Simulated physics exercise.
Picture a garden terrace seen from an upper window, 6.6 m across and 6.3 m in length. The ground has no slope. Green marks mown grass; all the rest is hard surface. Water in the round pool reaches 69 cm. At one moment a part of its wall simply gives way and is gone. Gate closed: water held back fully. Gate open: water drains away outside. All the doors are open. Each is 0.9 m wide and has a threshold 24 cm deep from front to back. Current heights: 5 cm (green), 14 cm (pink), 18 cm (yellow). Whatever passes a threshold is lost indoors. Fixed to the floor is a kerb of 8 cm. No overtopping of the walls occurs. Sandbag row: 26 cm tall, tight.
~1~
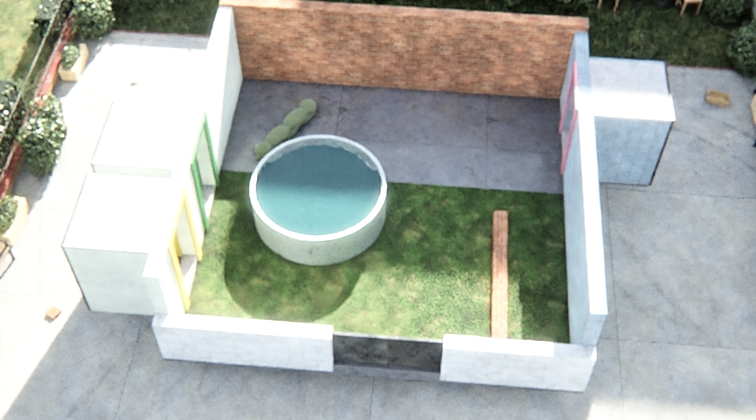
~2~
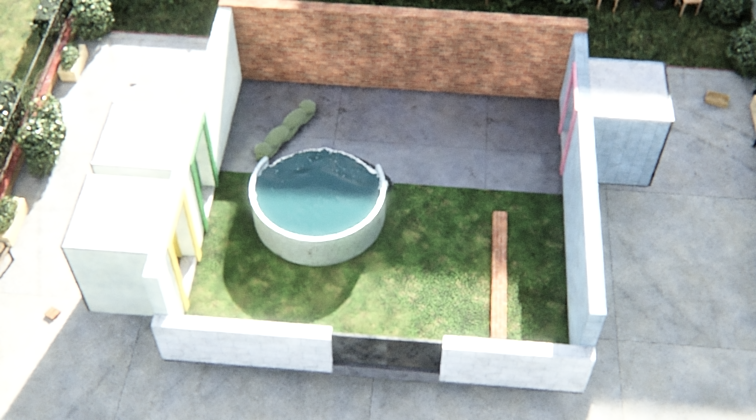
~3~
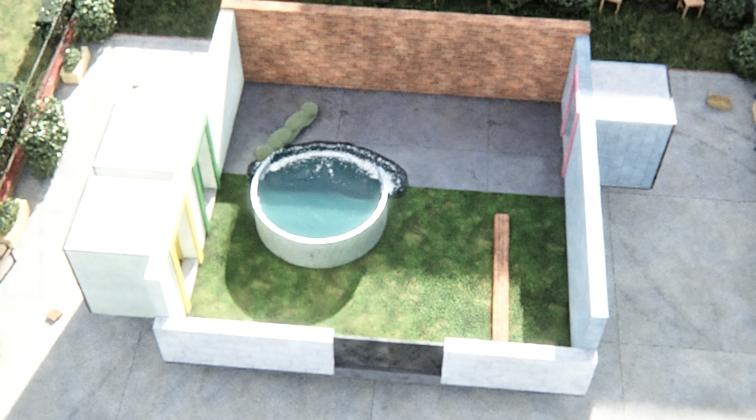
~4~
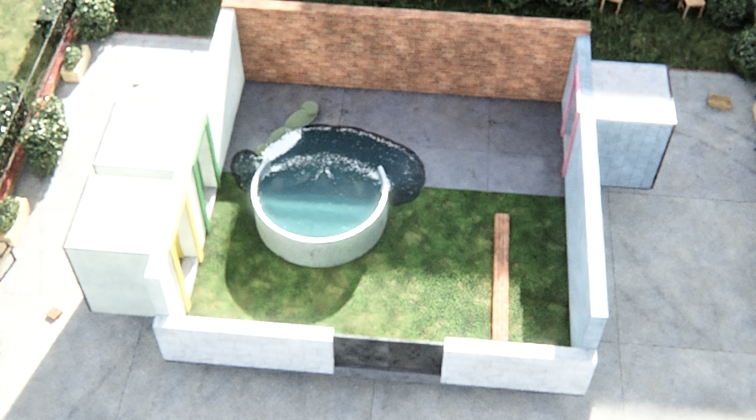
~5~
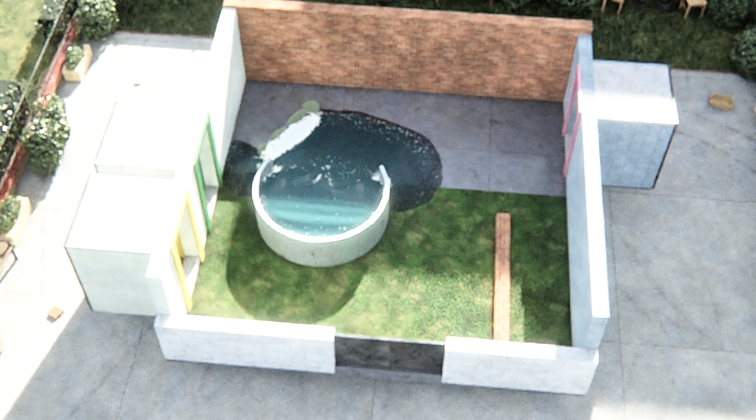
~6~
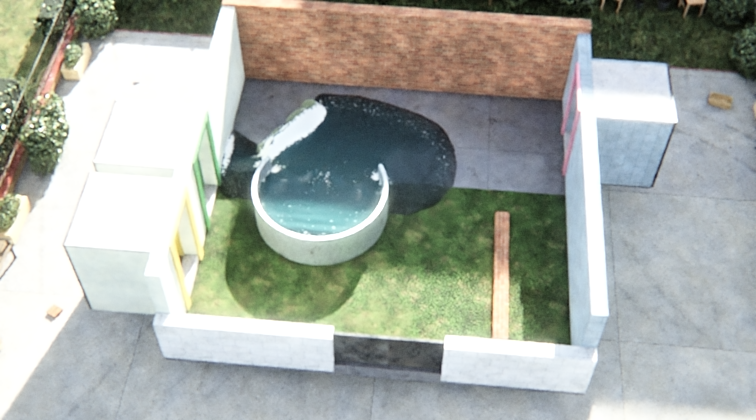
Water in the round pool breaks out through the far side of its wall, spreading in a dark, foam-edged sheet across the grey paving, washing over the row of rounded green shapes and widening toward both sides of the walled terrace.
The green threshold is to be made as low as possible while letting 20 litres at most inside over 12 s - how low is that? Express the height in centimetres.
It comes to about 6.5 cm.
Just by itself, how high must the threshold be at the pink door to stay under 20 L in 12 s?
The pink door needs around 23 cm.
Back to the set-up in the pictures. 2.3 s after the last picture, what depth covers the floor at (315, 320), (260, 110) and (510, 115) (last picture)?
About 0, 14 and 11 cm respectively.
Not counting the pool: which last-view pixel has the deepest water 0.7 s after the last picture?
At about pixel (374, 93).
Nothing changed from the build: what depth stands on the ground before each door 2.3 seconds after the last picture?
In cm: Green 7, pink 28, yellow 1.
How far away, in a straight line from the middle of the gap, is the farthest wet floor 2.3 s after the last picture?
Distance from gap: Approx. 4.8 m.
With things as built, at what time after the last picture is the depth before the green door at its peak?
The level tops out near 4.5 seconds.
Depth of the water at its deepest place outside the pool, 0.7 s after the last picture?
47 cm.
Then, 0.7 s after the last picture water covers 40 % of the floor, deepest (47 cm) near (374, 93); 5 cm at the green door, 0 litres in over its 5 cm threshold.
Then, 2.3 s after the last picture water covers 45 % of the floor, deepest (38 cm) near (558, 112); 7 cm at the green door, 2 litres in over its 5 cm threshold.
Then, 11.3 s after the last picture water covers 95 % of the floor, deepest (10 cm) near (360, 354); 5 cm at the green door, 42 litres in over its 5 cm threshold.
At the green door as built, the water peaked near 11 cm, 4.5 s after the last picture.
Run again over the same 12 s with other heights there, 34 litres in over 5.5 cm, 13 litres over 7.5 cm. The limit of 20 litres is kept from about 6.5 cm up.
